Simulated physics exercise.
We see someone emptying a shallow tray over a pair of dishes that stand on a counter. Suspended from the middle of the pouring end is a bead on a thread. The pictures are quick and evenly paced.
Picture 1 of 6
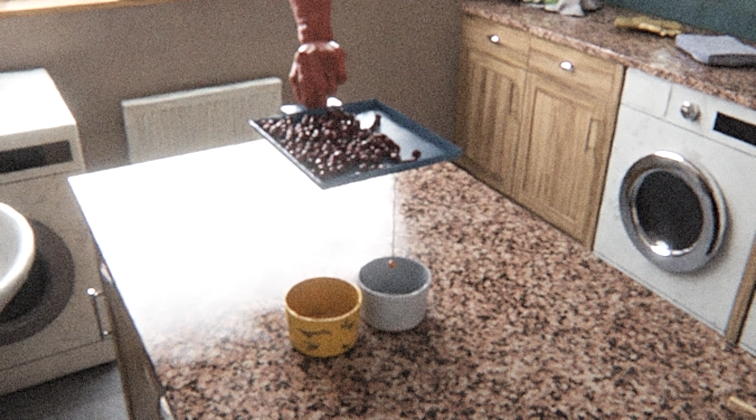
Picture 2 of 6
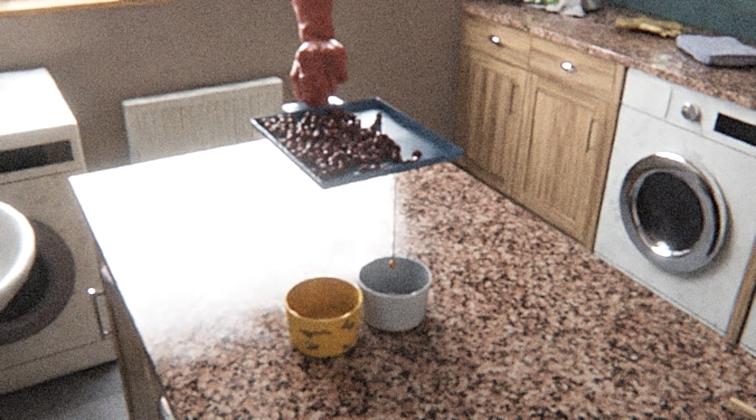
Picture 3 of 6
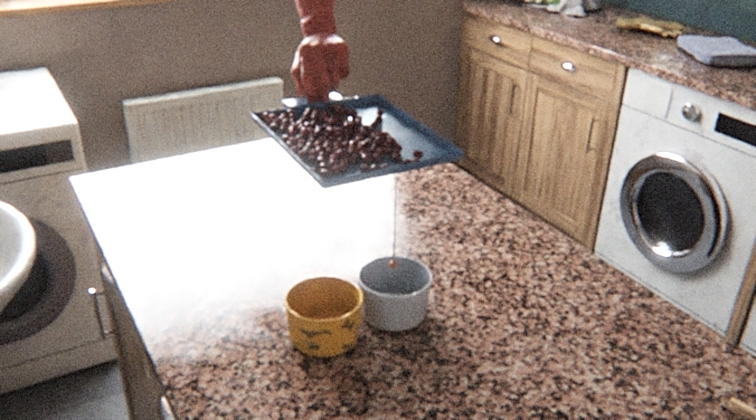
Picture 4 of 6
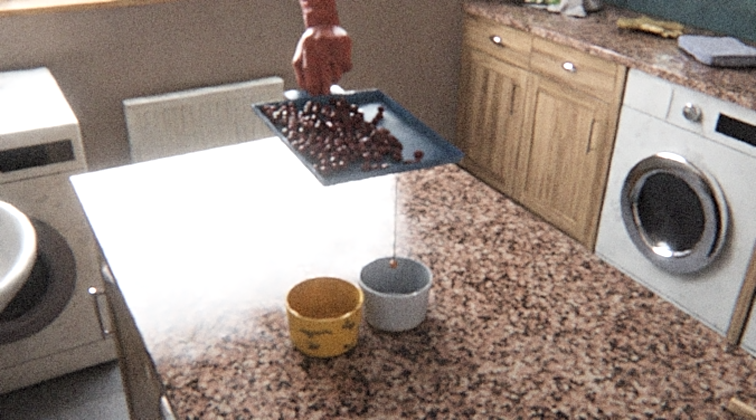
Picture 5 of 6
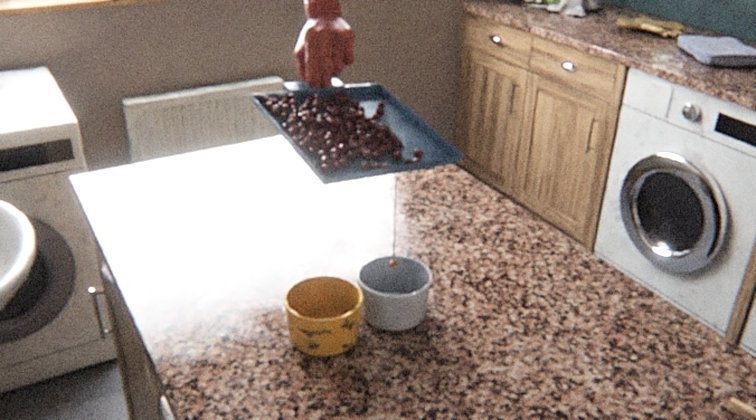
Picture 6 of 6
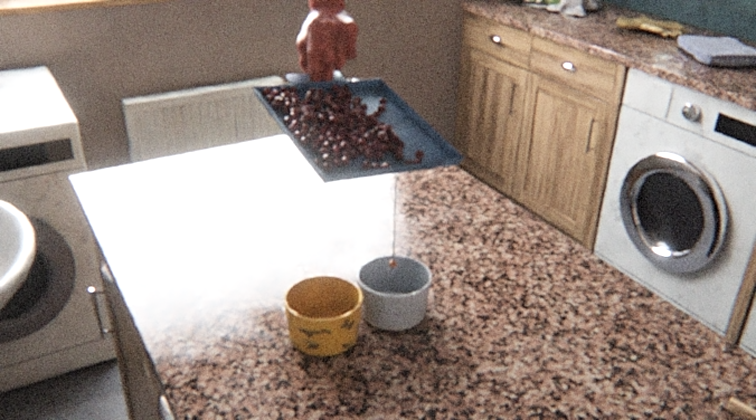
In this clip, a reddish hand holds a dark shallow tray of small dark red pieces above a yellow dish and a pale grey dish on a speckled counter, gradually raising its far side as the near edge tilts slightly rightward.
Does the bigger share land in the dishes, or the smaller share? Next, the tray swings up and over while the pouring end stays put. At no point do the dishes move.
Well, most of it stays out of the dishes by the end.
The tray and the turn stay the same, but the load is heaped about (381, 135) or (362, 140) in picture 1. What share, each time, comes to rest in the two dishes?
About 10 % and 10 %.
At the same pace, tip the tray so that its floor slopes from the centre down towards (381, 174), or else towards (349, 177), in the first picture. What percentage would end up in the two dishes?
First case: 30 %; second case: 80 %.
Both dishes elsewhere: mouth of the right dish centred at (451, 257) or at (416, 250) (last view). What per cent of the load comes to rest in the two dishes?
About 70% on the first try and 10% on the second.
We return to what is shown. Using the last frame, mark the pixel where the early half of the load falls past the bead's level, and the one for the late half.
The first part passes (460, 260); everything after passes (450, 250).
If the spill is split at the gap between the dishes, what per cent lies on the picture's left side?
Roughly 0 in a hundred.
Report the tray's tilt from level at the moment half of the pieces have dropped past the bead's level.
Reading: Some 90°.
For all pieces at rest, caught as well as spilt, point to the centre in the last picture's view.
(493, 304).
Shortly afterwards, tray tipped steeply; all but a few on the tray; a little outside both; only a few in the air.
Next, tray tipped right over; only a few on the tray; only a few in the right dish; the bulk outside both; near a quarter in the air.
Some moments later, tray tipped past a quarter turn; a little in the right dish; all but a few outside both.
In the end, tray tipped past a quarter turn; none at all in the left dish; a little in the right dish; all but a few outside both.
